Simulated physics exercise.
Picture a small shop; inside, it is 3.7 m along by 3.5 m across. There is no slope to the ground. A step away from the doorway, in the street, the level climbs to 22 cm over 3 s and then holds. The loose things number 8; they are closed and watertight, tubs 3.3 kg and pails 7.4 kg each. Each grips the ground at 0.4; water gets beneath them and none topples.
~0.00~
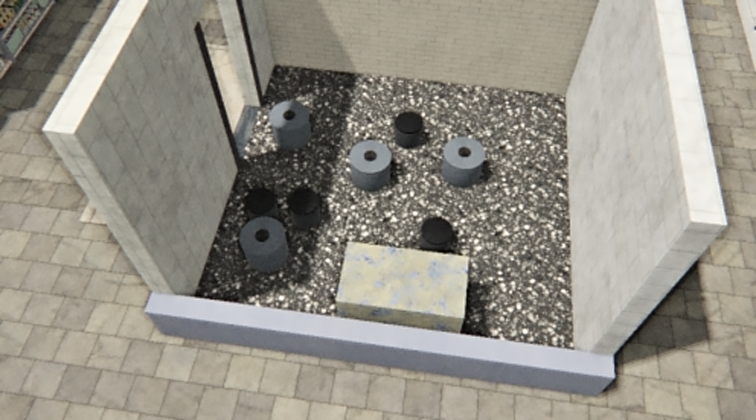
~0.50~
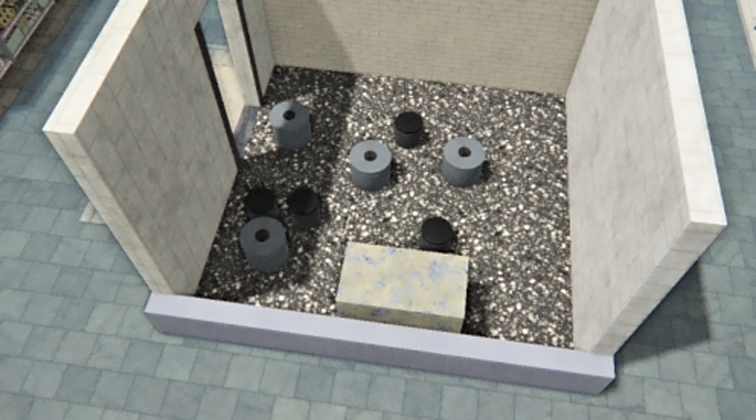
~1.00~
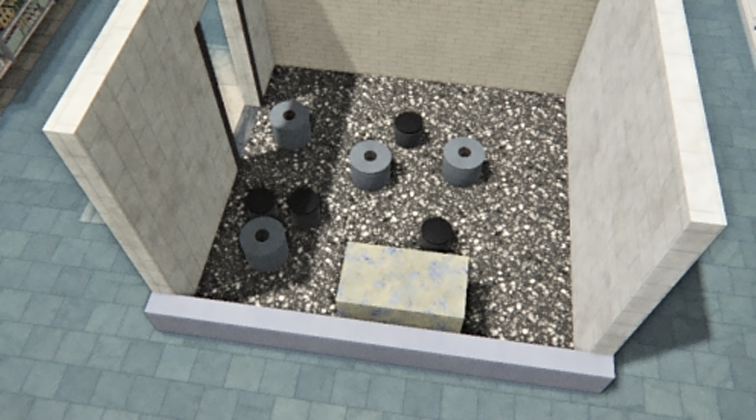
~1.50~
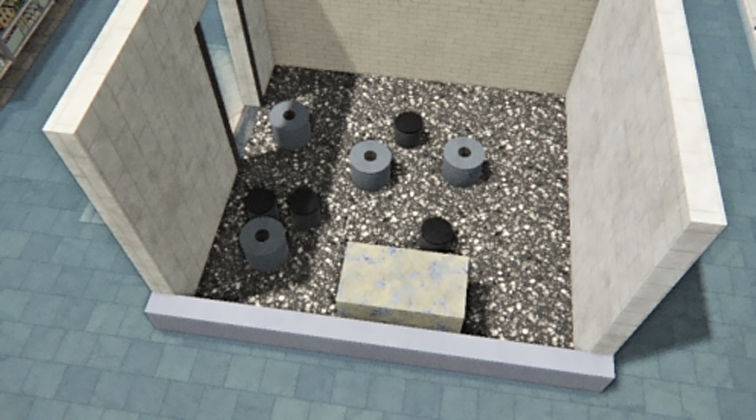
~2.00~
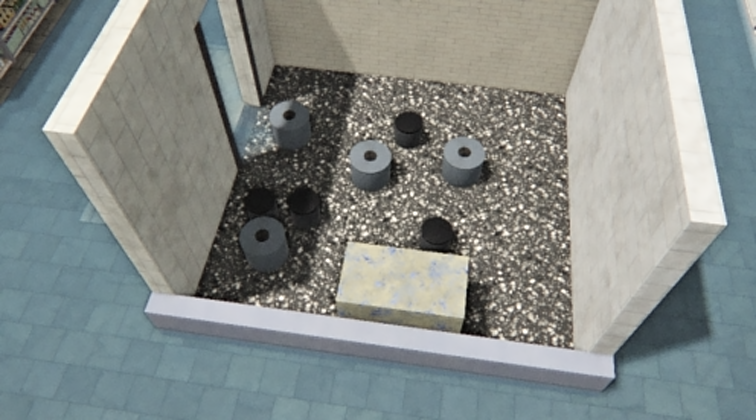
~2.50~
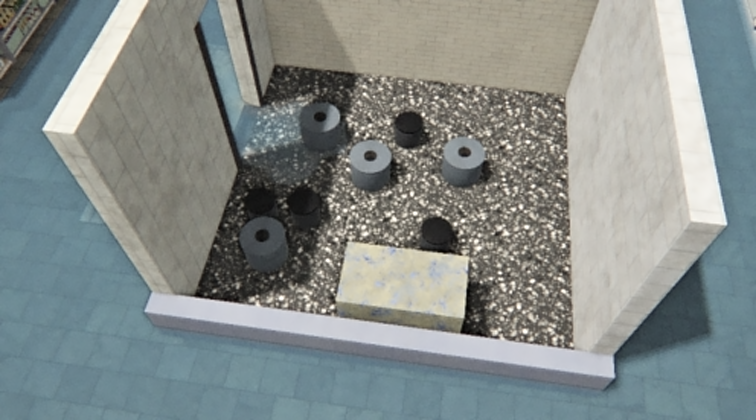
Water spreading over the paving around a small roofless shop, then entering the left doorway and shifting one grey tub slightly right.
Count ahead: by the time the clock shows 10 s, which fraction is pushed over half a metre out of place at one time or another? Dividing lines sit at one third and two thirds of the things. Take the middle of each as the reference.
My call: One to two thirds of them.
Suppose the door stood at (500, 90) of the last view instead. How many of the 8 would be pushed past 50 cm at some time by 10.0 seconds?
Result: 7.
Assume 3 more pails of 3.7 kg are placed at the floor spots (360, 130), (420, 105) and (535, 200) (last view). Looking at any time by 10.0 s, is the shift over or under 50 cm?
Result, in listed order: Exceeded / exceeded / exceeded.
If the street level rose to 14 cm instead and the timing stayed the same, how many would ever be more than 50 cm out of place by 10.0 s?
Then it comes to 3.
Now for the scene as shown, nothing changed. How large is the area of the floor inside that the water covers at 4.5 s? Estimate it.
That flooded area is roughly 8.0 m2.
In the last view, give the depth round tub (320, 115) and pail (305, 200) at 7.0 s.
I'd estimate 10 cm for the first and 4 cm for the second.
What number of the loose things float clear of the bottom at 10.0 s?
By my count, 5.
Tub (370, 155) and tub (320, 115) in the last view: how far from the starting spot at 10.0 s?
First 150 cm, then 300 cm.
After 3.5 s 1 of 8 are over 50 cm from their spots; 1 afloat.
After 4.5 s 2 of 8 are over 50 cm from their spots; 1 afloat.
After 7.0 s 3 of 8 are over 50 cm from their spots; 3 afloat.
After 10.0 s 4 of 8 are over 50 cm from their spots, and 4 have been at some point; 5 afloat.
